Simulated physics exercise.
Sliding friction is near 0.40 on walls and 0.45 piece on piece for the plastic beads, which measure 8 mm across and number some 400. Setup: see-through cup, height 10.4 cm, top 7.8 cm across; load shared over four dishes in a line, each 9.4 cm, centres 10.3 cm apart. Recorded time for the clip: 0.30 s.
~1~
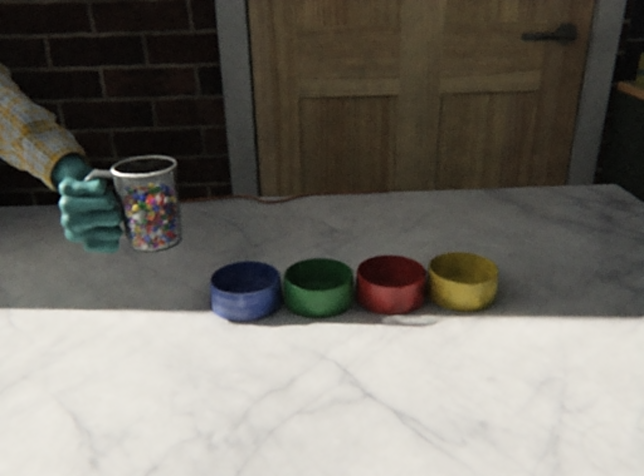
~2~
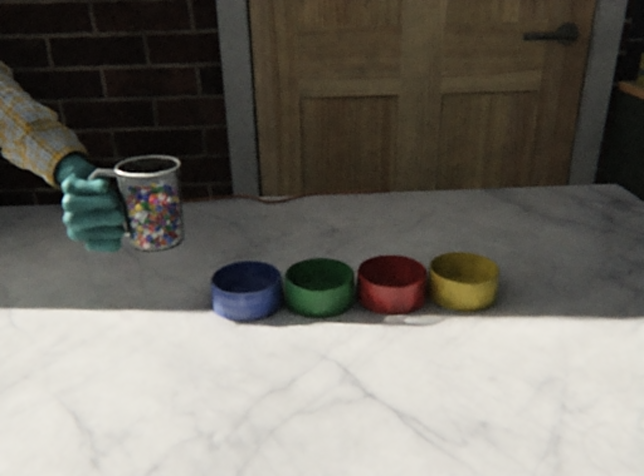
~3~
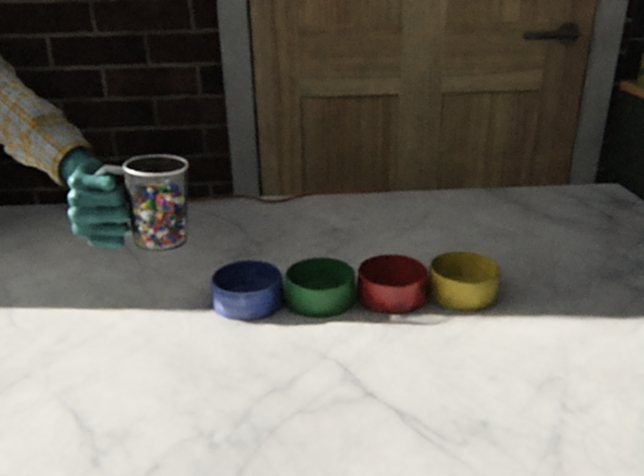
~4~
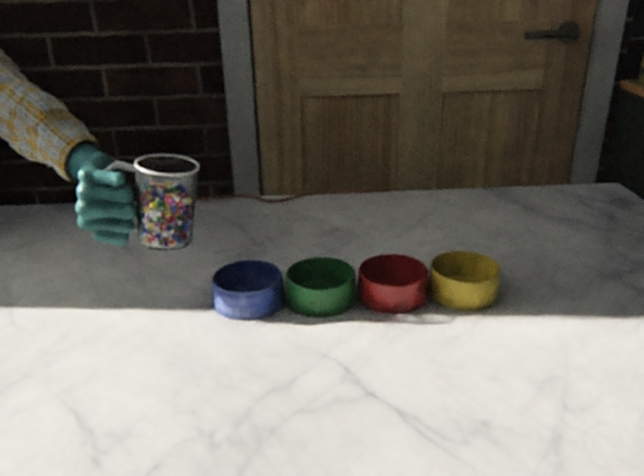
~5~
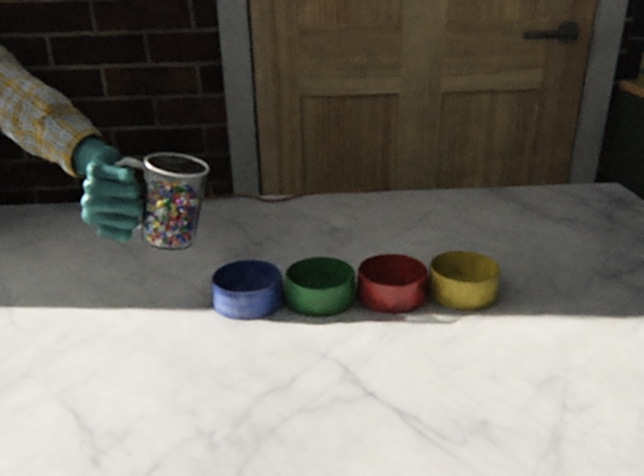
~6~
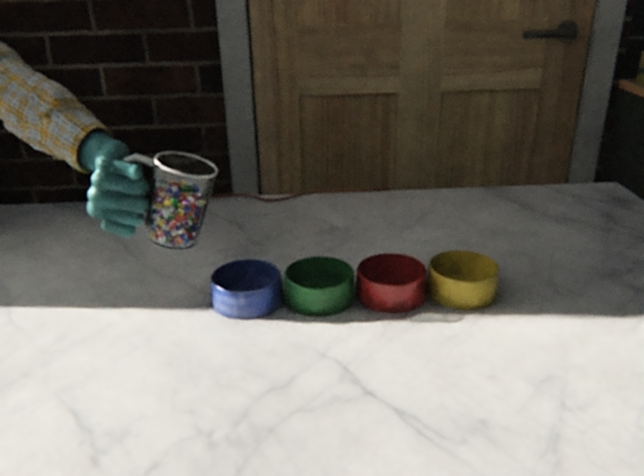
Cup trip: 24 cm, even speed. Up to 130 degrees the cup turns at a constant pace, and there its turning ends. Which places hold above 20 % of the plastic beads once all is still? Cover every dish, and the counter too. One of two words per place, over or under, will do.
My prediction: Red: It will collect a share beyond a fifth; blue: It will collect a share of a fifth or less; green: It will collect a share of a fifth or less; yellow: It will collect a share of a fifth or less; counter: It will collect a share of a fifth or less.
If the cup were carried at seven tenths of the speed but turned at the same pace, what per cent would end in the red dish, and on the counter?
Red 10, counter 20.
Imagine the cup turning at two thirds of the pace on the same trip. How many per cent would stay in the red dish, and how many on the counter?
I'd say red ends at 100 while the counter ends at 0.
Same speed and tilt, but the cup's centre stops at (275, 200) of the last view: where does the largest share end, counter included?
Green.
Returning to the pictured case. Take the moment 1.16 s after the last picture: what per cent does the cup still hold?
95 %.
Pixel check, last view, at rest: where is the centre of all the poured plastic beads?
Near (390, 278).
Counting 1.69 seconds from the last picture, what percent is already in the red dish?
Roughly 100 %.
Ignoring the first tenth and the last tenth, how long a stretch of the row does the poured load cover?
Roughly 6 cm.
Then, 0.69 s after the last picture, tilt 70 degrees; cup holds 100 %.
Then, 1.16 s after the last picture, tilt 106 degrees; cup holds 95 %.
Then, 1.69 s after the last picture, tilt 130 degrees; cup holds 0 %, red 100 %.
In the end, red 100 %, blue 0 %, green 0 %, yellow 0 %, counter 0 %.
